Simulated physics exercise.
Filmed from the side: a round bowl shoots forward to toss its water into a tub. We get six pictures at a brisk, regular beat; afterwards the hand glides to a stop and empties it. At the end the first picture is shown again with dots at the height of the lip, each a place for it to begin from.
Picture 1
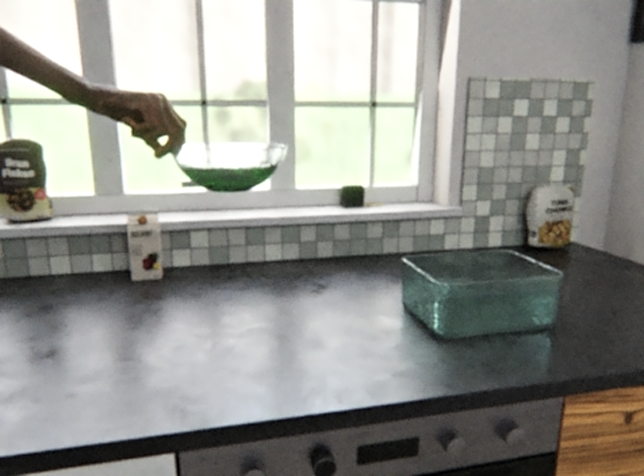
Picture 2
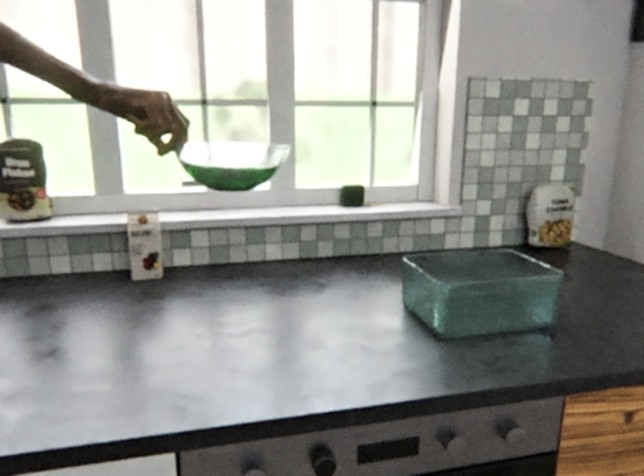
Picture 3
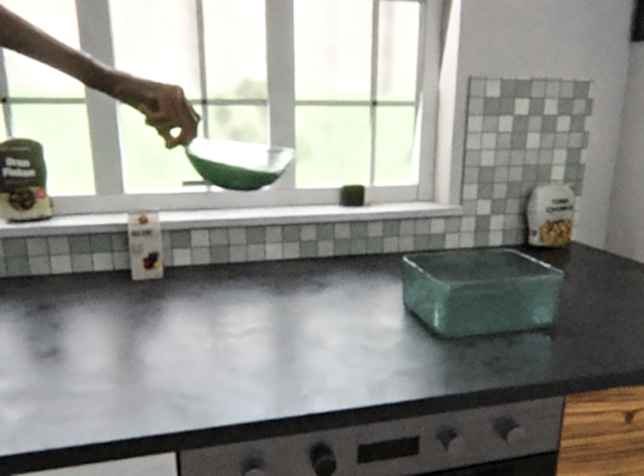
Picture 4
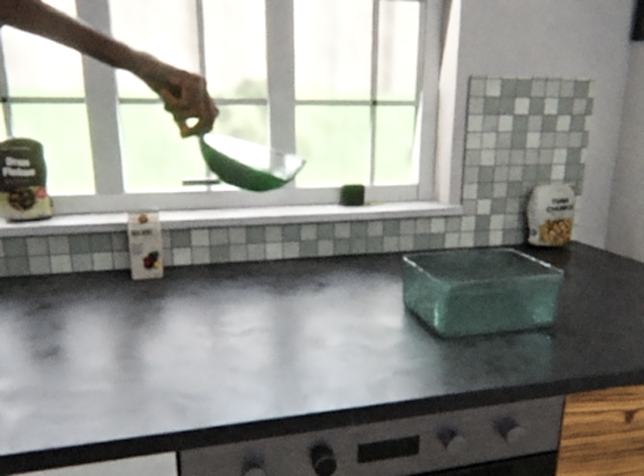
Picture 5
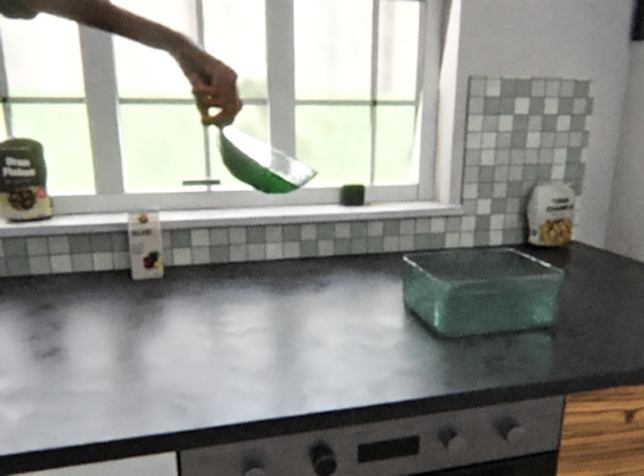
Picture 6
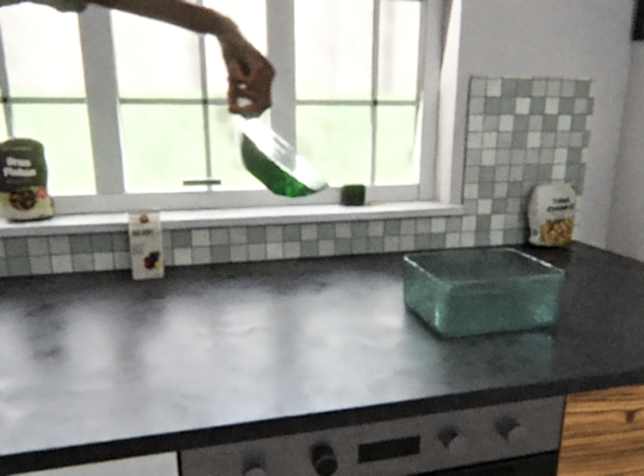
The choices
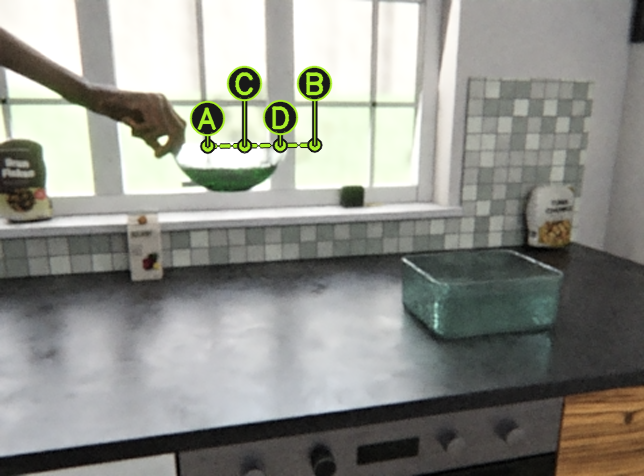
In a kitchen, a hand moves a green glass bowl right, tilting it steadily forward.
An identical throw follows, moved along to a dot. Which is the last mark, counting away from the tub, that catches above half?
Go for B.
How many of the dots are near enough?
One of the four.
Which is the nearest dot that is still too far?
That is dot D.
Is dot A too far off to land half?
Yes, that goes wrong.
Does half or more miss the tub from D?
Yes, that goes wrong.
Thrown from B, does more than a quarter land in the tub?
Yes.
On the marked copy, A at (207, 146); B at (314, 145); C at (244, 145); D at (280, 145).
With A, about 0 % lands in the tub, 100 % falls short.
With B, about 69 % lands in the tub, 16 % falls short and 15 % goes beside or beyond.
With C, about 0 % lands in the tub, 97 % falls short and 3 % goes beside or beyond.
With D, about 12 % lands in the tub, 81 % falls short and 7 % goes beside or beyond.
